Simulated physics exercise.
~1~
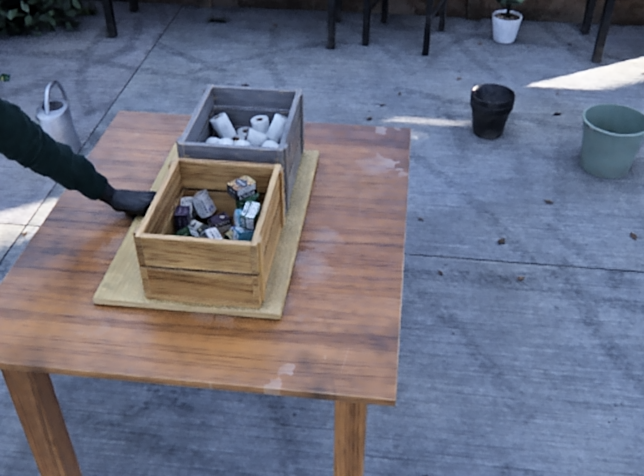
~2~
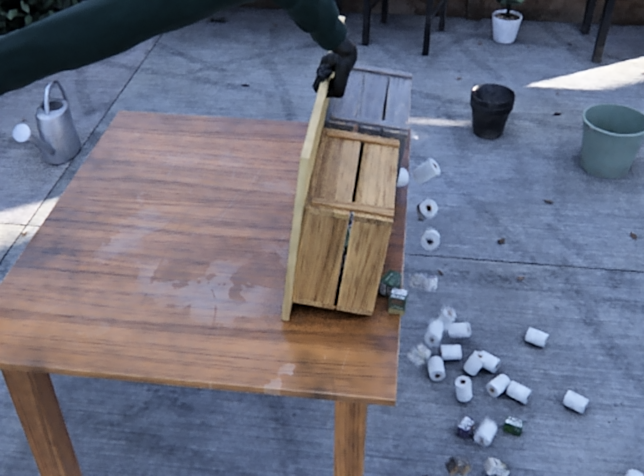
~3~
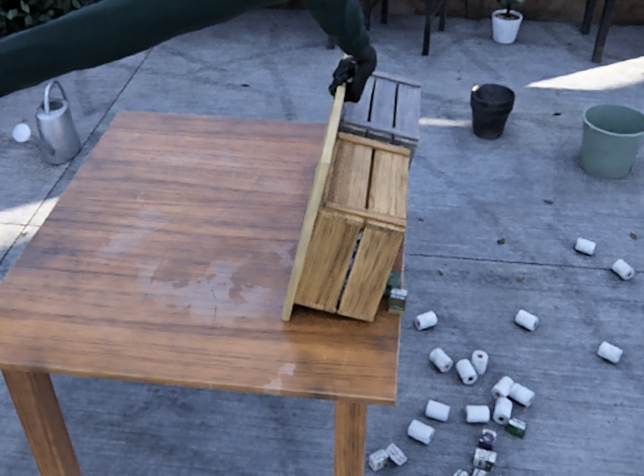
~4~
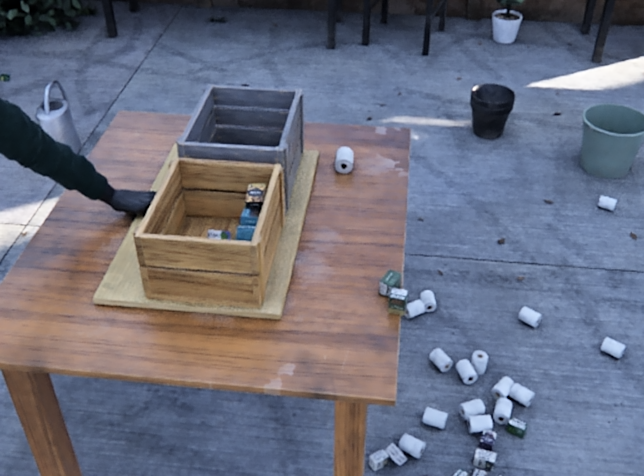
A gloved arm in a dark sleeve reaches from the left to a board on a brown wooden table, seen from above on a paved patio. Fixed to the board are a wooden box of small cartons and, behind it, a grey box of white paper rolls; a watering can and pots stand around. The hand tips the board up on its right edge until both boxes lie on their sides. Rolls and some cartons spill rightward onto the ground. The board is then lowered flat, leaving the grey box looking empty, a few cartons in the wooden one, and one roll on the table.
